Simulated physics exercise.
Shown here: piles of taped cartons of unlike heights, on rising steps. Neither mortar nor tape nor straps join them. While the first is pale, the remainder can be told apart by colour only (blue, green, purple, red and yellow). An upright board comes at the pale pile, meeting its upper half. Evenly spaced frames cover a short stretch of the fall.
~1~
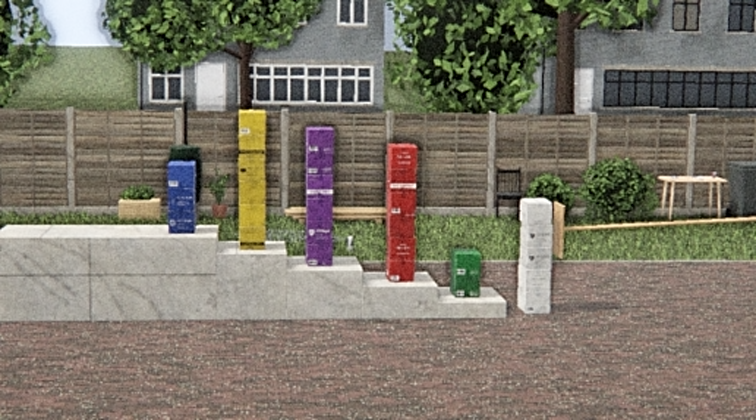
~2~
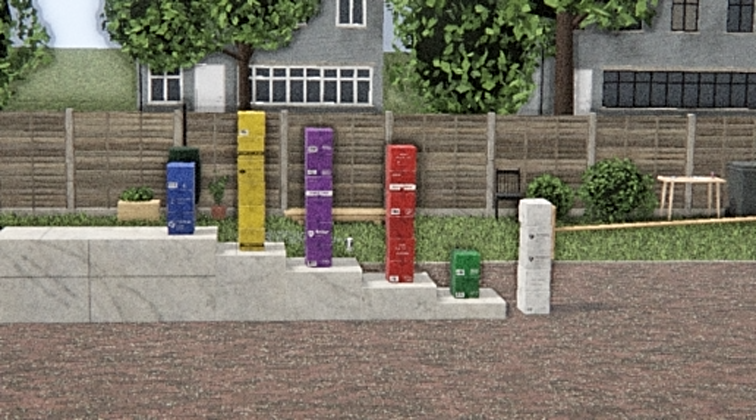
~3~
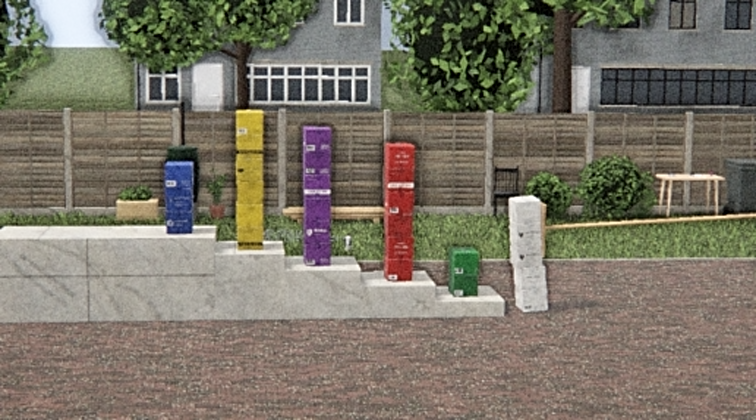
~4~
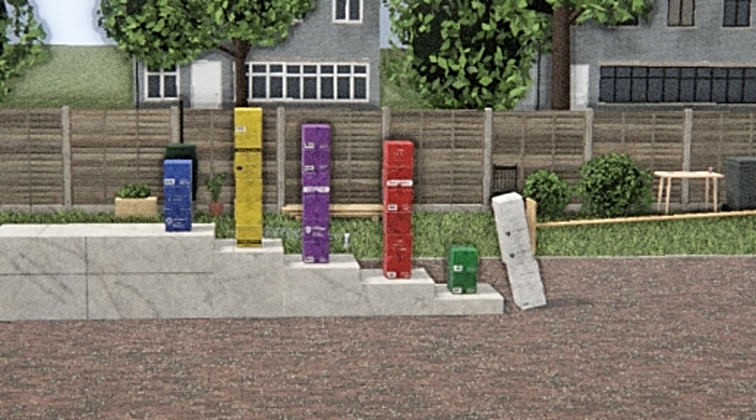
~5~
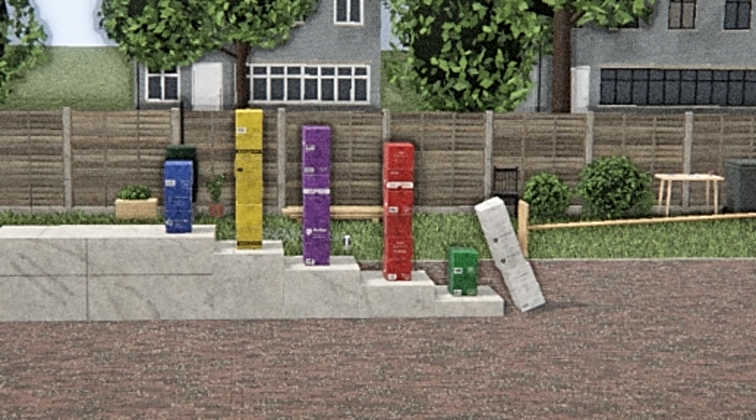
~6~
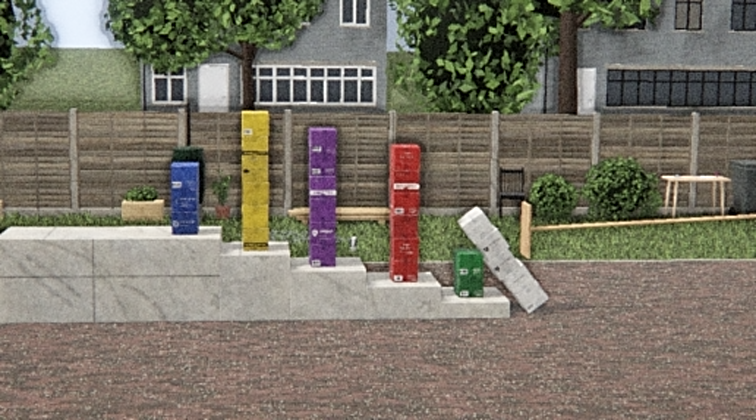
The footage shows stacks of blue, yellow, purple, red and green cartons standing on descending steps, with a white stack on the ground at right, which leans left, slightly at first, then steeply toward the unmoving green stack.
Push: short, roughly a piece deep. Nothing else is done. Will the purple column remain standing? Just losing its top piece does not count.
Yes.
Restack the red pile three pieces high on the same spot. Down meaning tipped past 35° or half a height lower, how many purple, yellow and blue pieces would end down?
Counts - purple: 0, yellow: 0, blue: 0.
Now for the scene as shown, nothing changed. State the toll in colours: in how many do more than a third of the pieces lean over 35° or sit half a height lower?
The tally is 1.
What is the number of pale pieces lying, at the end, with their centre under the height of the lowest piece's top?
1.
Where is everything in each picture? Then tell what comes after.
In the first picture (we follow the side turned to the camera), board (563, 225) not yet touching; top purple carton (321, 141); top green carton (468, 265); no other piece has moved.
In the second picture, board (554, 226) not yet touching; top purple carton (320, 142).
In the third picture, board (544, 224) pushing, top of the pale pile leaning barely; top purple carton (318, 141); no other piece has moved.
In the fourth picture, board (535, 222) pushing, top of the pale pile leaning a little; top purple carton (317, 139); no other piece has moved.
In the fifth picture, board (527, 224) pushing, top of the pale pile leaning clearly; top purple carton (318, 140); no other piece has moved.
In the sixth picture, board (530, 225) stopped, top of the pale pile leaning well over; top purple carton (324, 142); top green carton (471, 265); no other piece has moved.
Soon, 5 of the pale pile down; none of the 6 purple cartons down (0 of 23 in all colours); top purple carton unmoved; top green carton displaced a little.
A while on, 5 of the pale pile down; none of the 6 purple cartons down (0 of 23 in all colours); top purple carton unmoved; top green carton tipped a little.
Finally, 5 of the pale pile down; none of the 6 purple cartons down (1 of 23 in all colours); top purple carton unmoved; top green carton tipped steeply. Seen by the last camera, middles, top purple carton near (323, 140), top green carton near (444, 267).
